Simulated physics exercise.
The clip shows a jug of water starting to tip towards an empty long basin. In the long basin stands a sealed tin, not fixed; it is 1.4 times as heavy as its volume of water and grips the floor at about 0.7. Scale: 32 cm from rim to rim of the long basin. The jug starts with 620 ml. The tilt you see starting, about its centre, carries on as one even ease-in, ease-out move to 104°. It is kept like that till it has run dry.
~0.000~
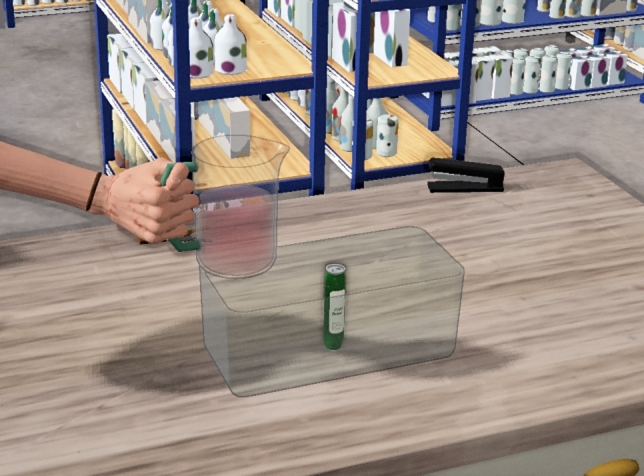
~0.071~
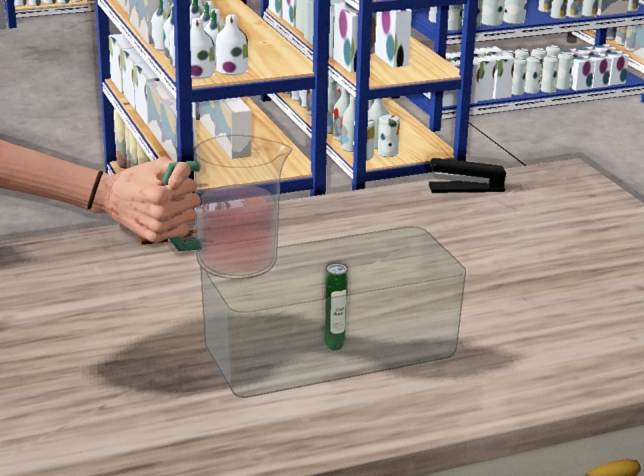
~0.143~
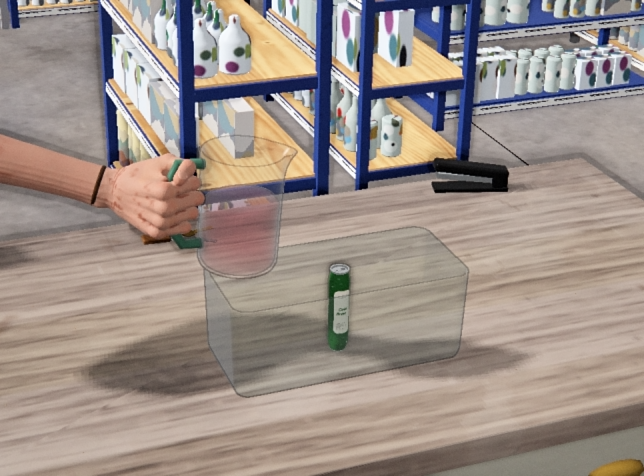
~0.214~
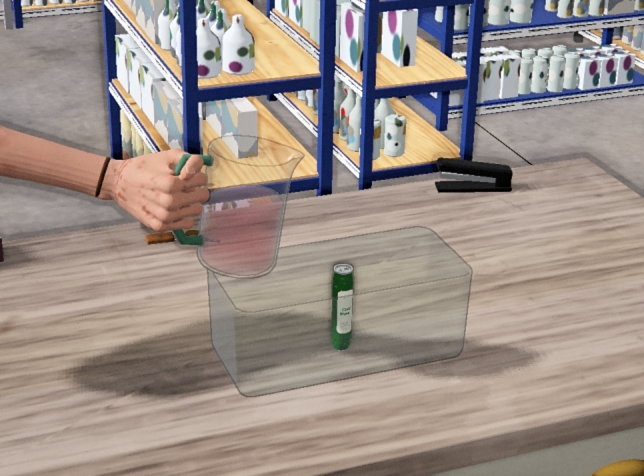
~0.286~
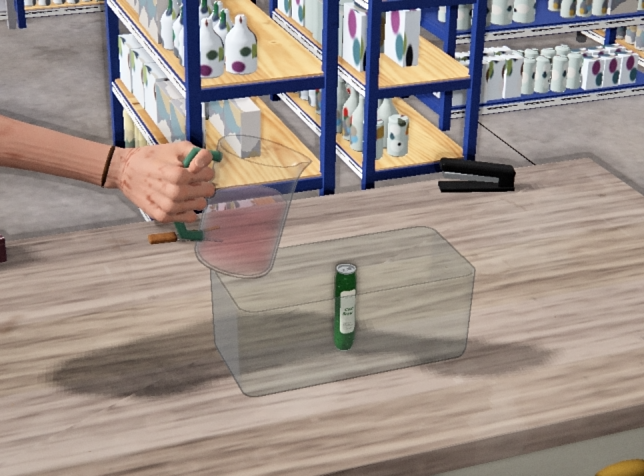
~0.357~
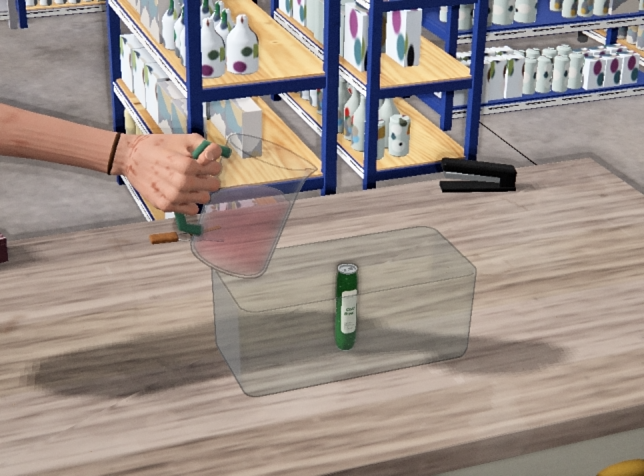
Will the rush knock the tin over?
It goes over.
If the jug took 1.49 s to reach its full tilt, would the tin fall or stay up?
The tin topples.
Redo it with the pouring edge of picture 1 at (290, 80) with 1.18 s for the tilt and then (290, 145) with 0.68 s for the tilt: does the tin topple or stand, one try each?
First it remains upright; then it topples.
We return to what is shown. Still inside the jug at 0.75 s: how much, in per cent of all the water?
About 96 per cent.
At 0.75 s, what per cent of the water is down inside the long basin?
Near 0 in a hundred.
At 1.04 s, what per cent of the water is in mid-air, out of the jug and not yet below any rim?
About 14 per cent.
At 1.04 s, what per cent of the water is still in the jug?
About 42 per cent.
Then, 0.75 s in, the tilt is 74° and 95 per cent is still to pour; the tin stands where it began.
Then, 1.04 s in, the tilt is 101° and 43 per cent is still to pour; the tin stands where it began.
Then, 1.35 s in, the tilt is 104° and 7 per cent is still to pour; the tin lies on its side.
Then, 1.68 s in, the tilt is 104° and 0 per cent is still to pour; the tin lies on its side.
Finally, the tin lies on its side.
